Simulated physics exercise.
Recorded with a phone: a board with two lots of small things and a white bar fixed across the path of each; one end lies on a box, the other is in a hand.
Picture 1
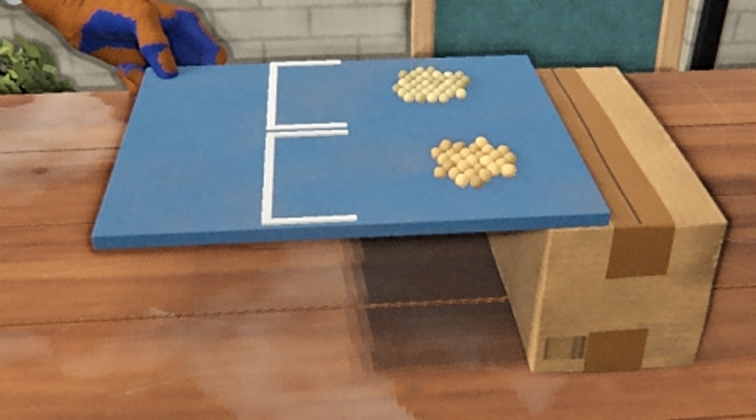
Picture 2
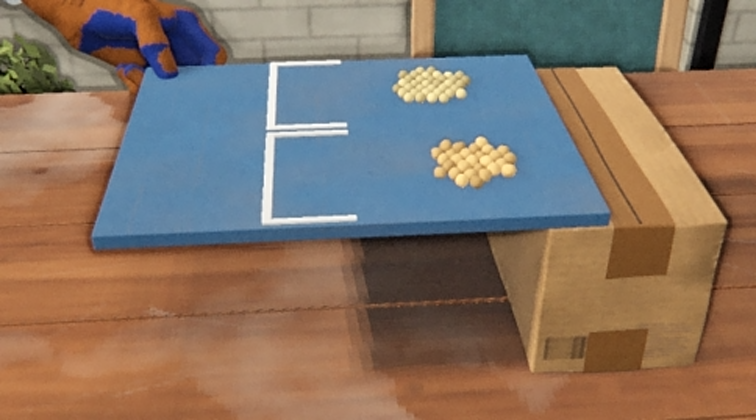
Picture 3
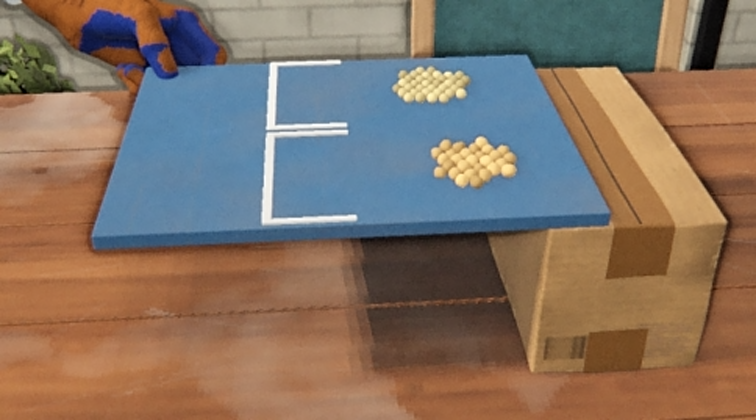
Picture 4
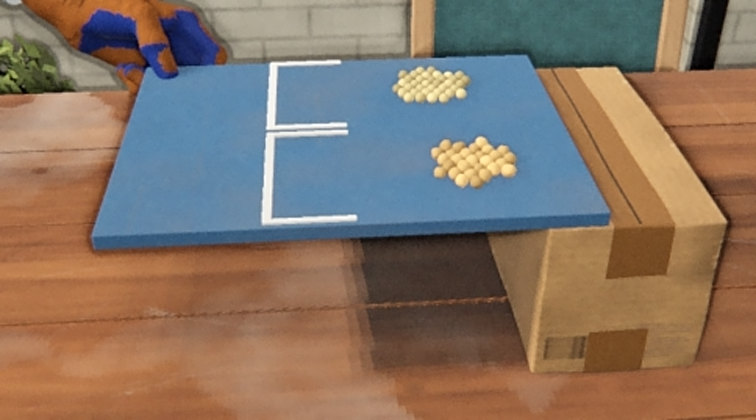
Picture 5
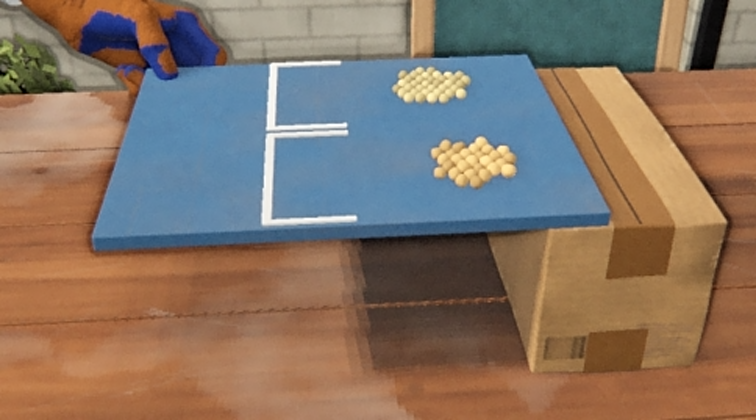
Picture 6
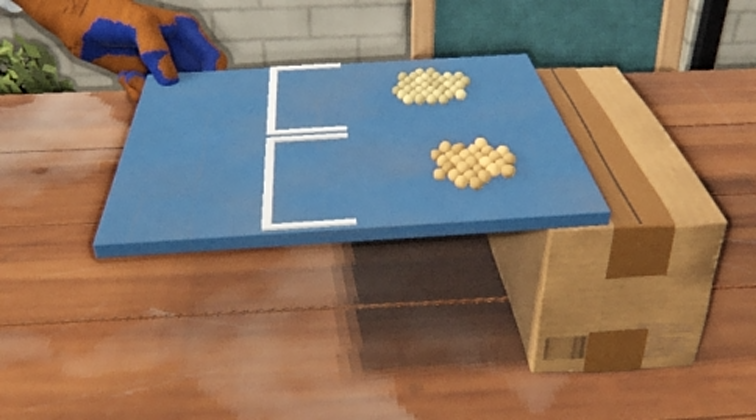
The clip opens on a blue board lying level, its right end on a cardboard box and its left end held by a blue-stained hand, with two clusters of small pale pieces right of white brackets. Almost nothing moves at first, then the hand lowers the left end very slightly while the clusters stay put.
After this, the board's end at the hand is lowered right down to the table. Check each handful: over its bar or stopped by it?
I expect the near handful to end up beyond its barrier. I expect the far handful to end up beyond its barrier.
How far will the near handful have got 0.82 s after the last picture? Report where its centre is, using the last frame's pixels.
Its centre lies roughly at (388, 205).
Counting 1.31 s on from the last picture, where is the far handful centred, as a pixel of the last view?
Roughly (63, 246).
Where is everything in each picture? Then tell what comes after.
In the first picture, held end of the board at (110, 234), level; box at (579, 205), nearly half as high as the board is long; near handful at (472, 162), some dried chickpeas; far handful at (426, 85), some soya beans; near bar at (269, 175), much lower than a piece; far bar at (272, 94), much lower than a piece.
In the second picture, held end of the board at (110, 234), level; far handful at (426, 85).
In the third picture, held end of the board at (110, 234), level; near handful at (472, 162).
In the fourth picture, held end of the board at (110, 234), level; far handful at (426, 85).
In the fifth picture, held end of the board at (111, 235), level; near handful at (472, 162).
In the sixth picture, held end of the board at (112, 242), down by 1°; box at (579, 205); near handful at (472, 163), not moving; far handful at (426, 86), not moving; near bar at (269, 180); far bar at (272, 99).
Then, 0.36 s after the last picture, board sloping at 9°; near handful where it was; far handful where it was.
Then, 0.82 s after the last picture, board sloping at 19°; near handful on its way down; far handful has reached its bar.
Then, 1.31 s after the last picture, board resting at 27°; near handful nearly all past its bar; far handful all past its bar.
At rest, board resting at 27°; near handful nearly all past its bar; far handful all past its bar.
